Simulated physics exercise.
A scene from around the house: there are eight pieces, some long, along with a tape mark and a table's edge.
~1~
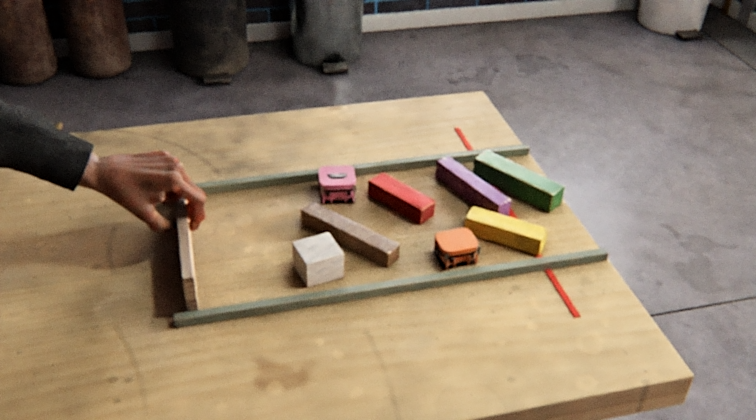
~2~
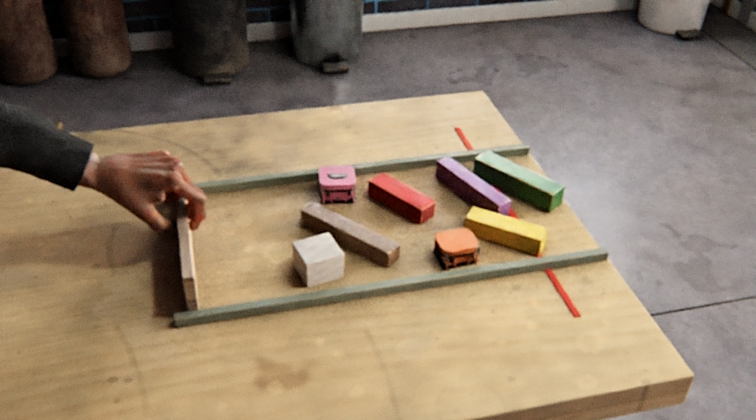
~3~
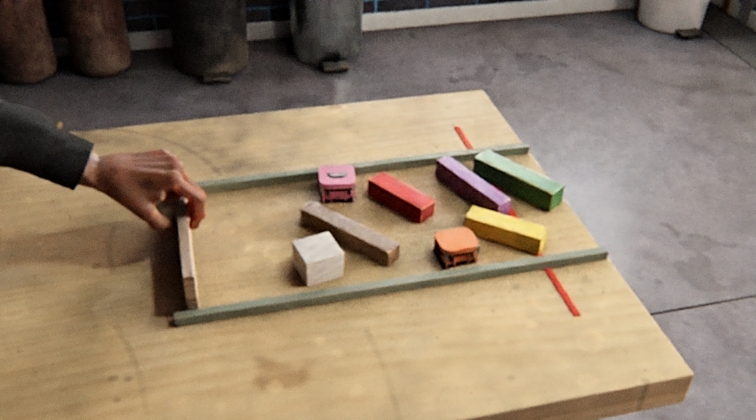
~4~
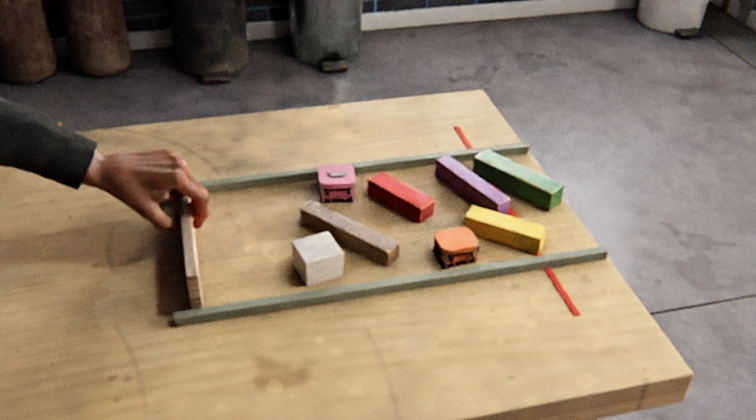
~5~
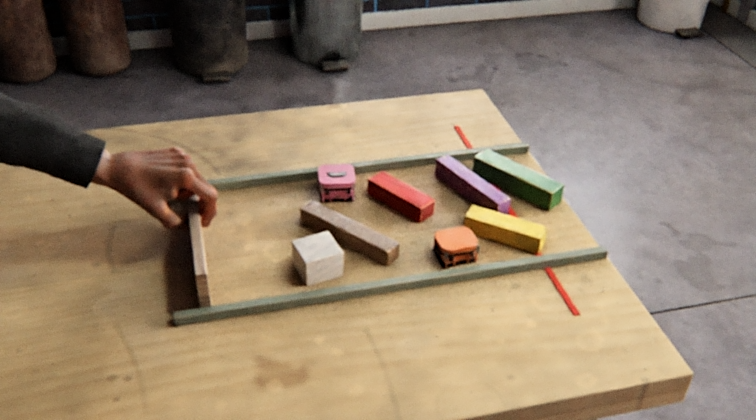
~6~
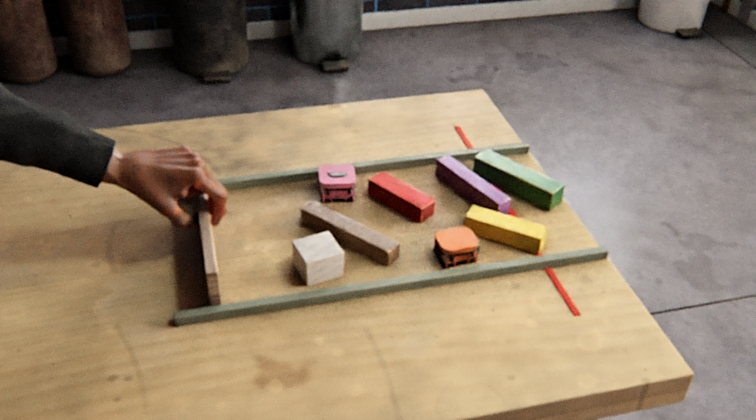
A hand in a dark sleeve holds a thin wooden board upright at the left of a light wooden table, seen from above at an angle in a grey-floored room. Between two green rails sit a pink case, red, brown, purple, green and yellow bars, a pale block and an orange toy-like piece, near red tape at right. The hand, at first nearly still, slides the board slightly rightward, while the pieces and camera stay still.
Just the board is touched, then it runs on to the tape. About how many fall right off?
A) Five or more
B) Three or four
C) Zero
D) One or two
Three or four.
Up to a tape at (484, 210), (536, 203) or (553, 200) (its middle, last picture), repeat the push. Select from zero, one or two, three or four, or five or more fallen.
Result per tape, as listed: One or two; at least five; at least five.
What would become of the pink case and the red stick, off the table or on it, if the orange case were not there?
The pink case: Remains. The red stick: Remains.
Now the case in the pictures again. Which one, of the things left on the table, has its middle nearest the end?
The orange case is foremost.
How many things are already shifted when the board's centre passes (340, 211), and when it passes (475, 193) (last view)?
That gives 3 for the first and 8 for the second.
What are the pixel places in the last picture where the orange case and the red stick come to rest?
The first comes to rest at (591, 232), and the second at (538, 173).
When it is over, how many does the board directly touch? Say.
Contact count: 3.
A little later, none off yet; green bar at rest near (517, 179); yellow bar at rest near (505, 229); purple bar at rest near (472, 187).
Next, none off yet; green bar at rest near (517, 179); yellow bar moving near (514, 225); purple bar shifted a little near (481, 184).
When it is over, the number that fall off is three or four; down, purple bar, yellow bar and green bar.
